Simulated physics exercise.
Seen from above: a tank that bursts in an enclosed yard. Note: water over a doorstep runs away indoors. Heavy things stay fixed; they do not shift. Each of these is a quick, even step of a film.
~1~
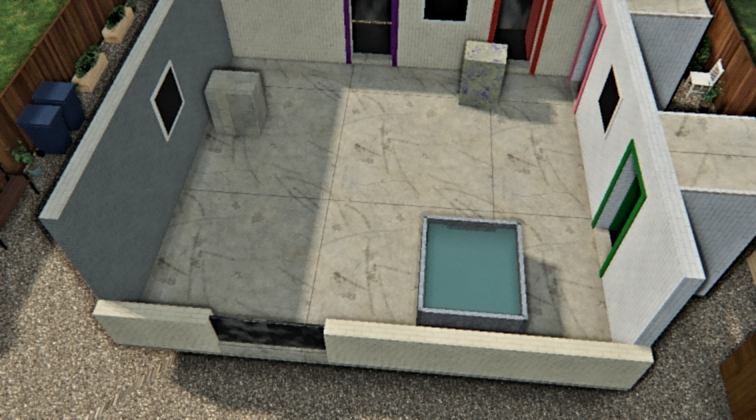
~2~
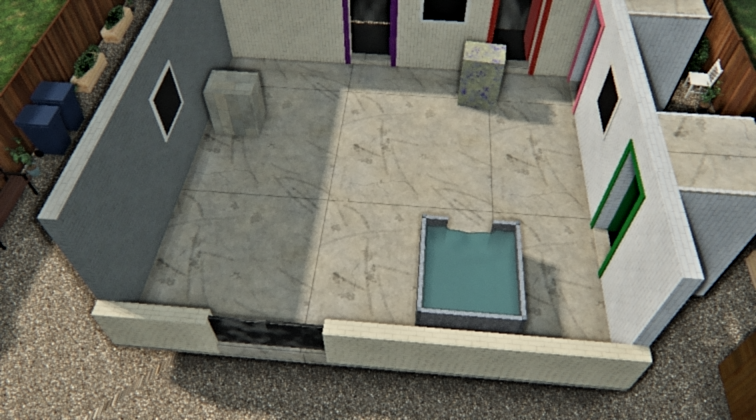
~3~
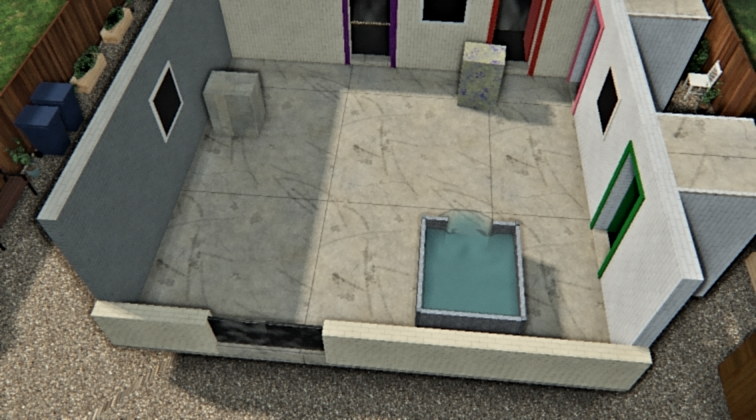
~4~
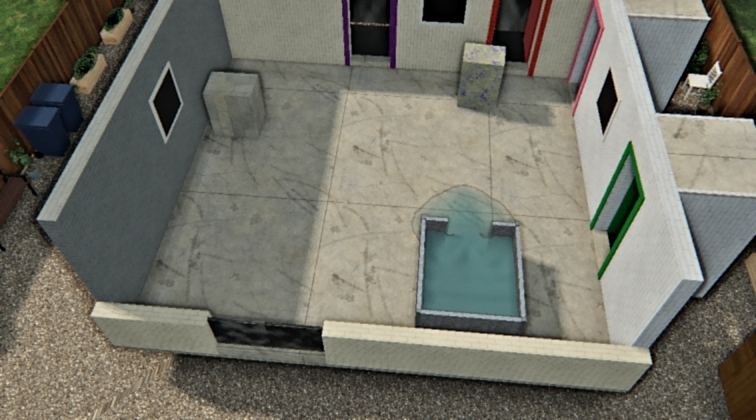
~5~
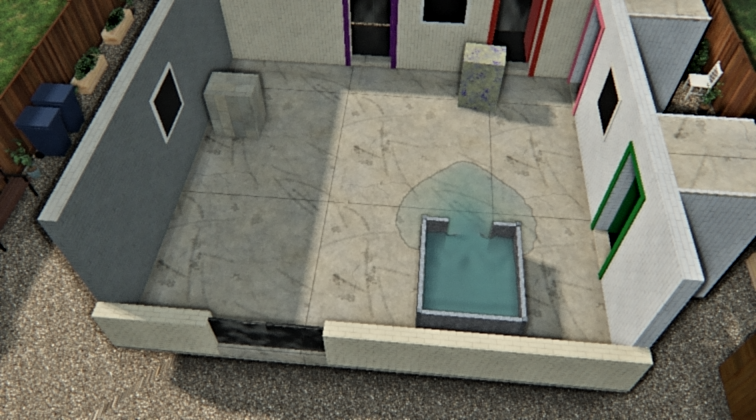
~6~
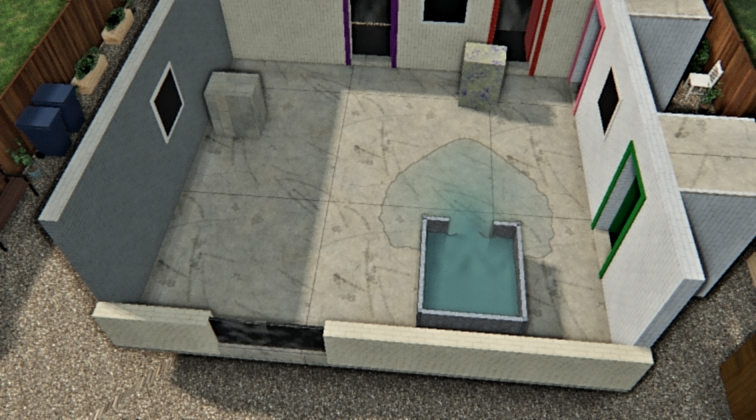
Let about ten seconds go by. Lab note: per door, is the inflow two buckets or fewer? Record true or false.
Pink door false; purple door true; red door true; green door true.
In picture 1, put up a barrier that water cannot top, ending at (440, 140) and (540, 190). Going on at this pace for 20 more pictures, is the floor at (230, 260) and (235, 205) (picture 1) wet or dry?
Result, in order: Bone-dry / bone-dry.
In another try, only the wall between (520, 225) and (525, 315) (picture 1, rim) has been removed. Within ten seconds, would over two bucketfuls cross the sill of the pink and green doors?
The pink door tops the limit, while the green door tops the limit.
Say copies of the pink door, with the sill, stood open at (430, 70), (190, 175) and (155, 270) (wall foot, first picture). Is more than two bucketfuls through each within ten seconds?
First crosses the line, second stays short of it, third stays short of it.
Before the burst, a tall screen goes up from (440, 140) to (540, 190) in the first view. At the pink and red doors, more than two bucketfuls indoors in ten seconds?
Result - pink door: Safe; red door: Safe.
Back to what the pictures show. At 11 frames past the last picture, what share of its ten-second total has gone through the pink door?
About 0 per cent.
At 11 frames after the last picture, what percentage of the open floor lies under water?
About 40 per cent.
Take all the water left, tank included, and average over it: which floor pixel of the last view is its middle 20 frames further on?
My reading is close to (455, 174).
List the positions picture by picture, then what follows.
In the first picture, still water in the tank at (472, 267).
In the second picture, the front is at a hidden place, out from the gap on the tank's far side.
In the third picture, the front is at (477, 215), out from the gap on the tank's far side.
In the fourth picture, water pours out on the tank's far side and has run to (474, 190).
In the fifth picture, water pours out on the tank's far side and has run to (474, 167).
In the sixth picture, water pours out on the tank's far side and has run to (465, 141).
A moment on, water covers 30 % of the floor; the pink door not reached, the purple door not reached, the red door not reached, the green door not reached.
Next, water covers 40 % of the floor; the pink door wet at the sill, nothing in, the purple door wet at the sill, nothing in, the red door wet at the sill, nothing in, the green door wet at the sill, nothing in.
Then, water covers 45 % of the floor; the pink door over two buckets in, the purple door under two buckets in, the red door wet at the sill, nothing in, the green door wet at the sill, nothing in.
Later, water covers 50 % of the floor; the pink door over two buckets in, the purple door under two buckets in, the red door wet at the sill, nothing in, the green door wet at the sill, nothing in.
In the end, water covers 75 % of the floor; the pink door far over two buckets in, the purple door under two buckets in, the red door wet at the sill, nothing in, the green door wet at the sill, nothing in.
